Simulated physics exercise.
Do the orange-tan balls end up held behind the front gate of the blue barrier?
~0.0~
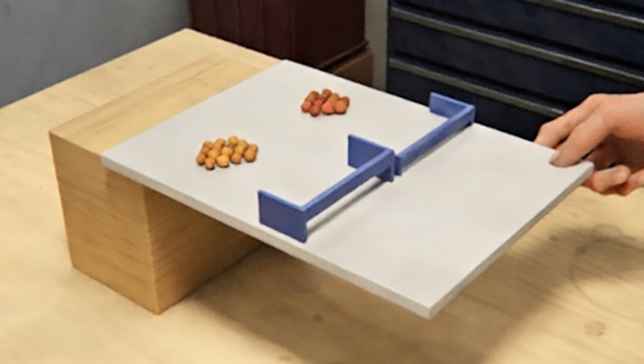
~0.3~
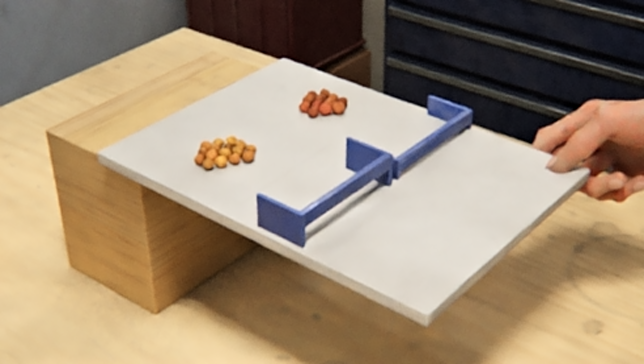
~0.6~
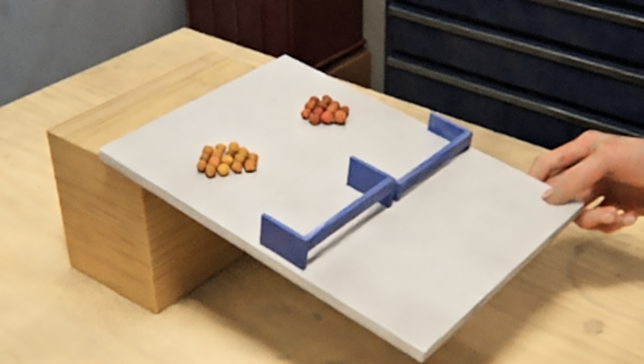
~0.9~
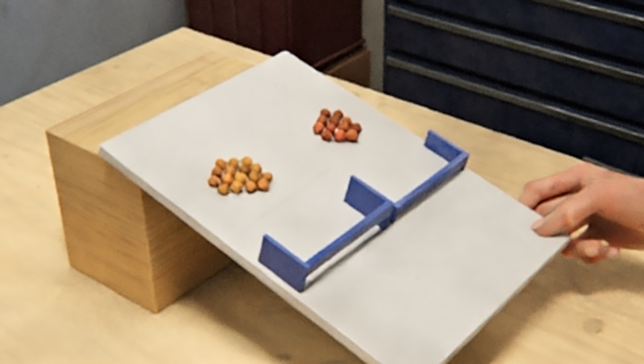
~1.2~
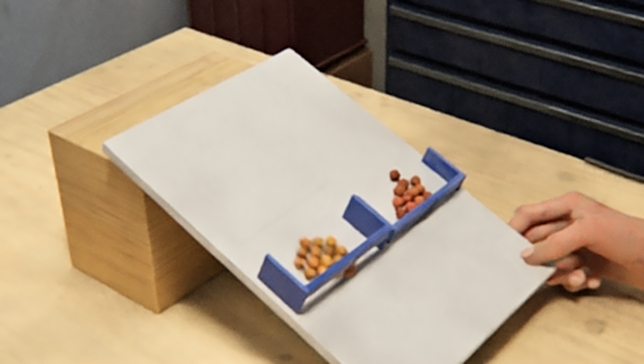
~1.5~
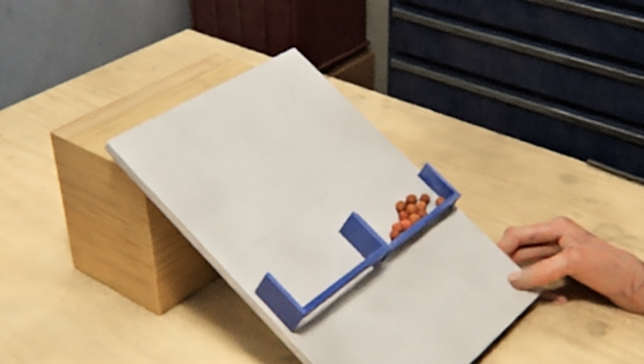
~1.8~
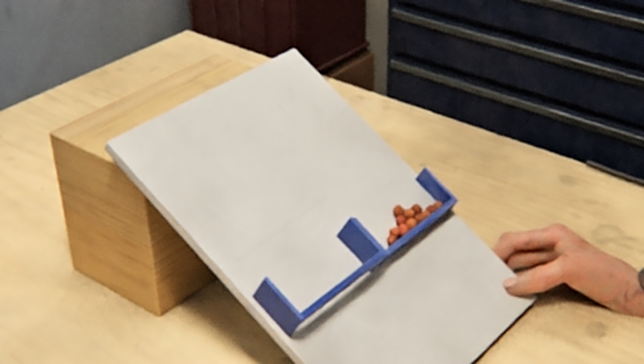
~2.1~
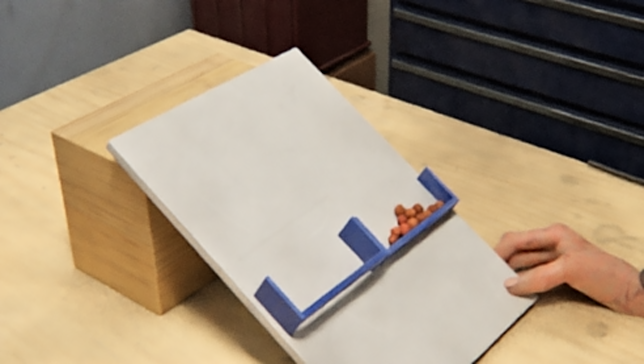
No, the orange-tan balls roll on past the front gate and leave its bay empty. Only the red balls end up gathered behind their gate.
A hand at the right holds the free end of a pale board propped on a wooden block, seen from slightly above on a wooden worktop with dark blue drawers behind. Two clusters of small balls, orange-tan in front and red at the back, sit upslope of a blue barrier with two bays. The hand lowers the free end, and the board grows steeper. Both clusters start rolling down and reach the barrier. The orange-tan balls pass the front gate and disappear from view, while the red ones pile up behind the back gate and stay there as the board comes to rest.
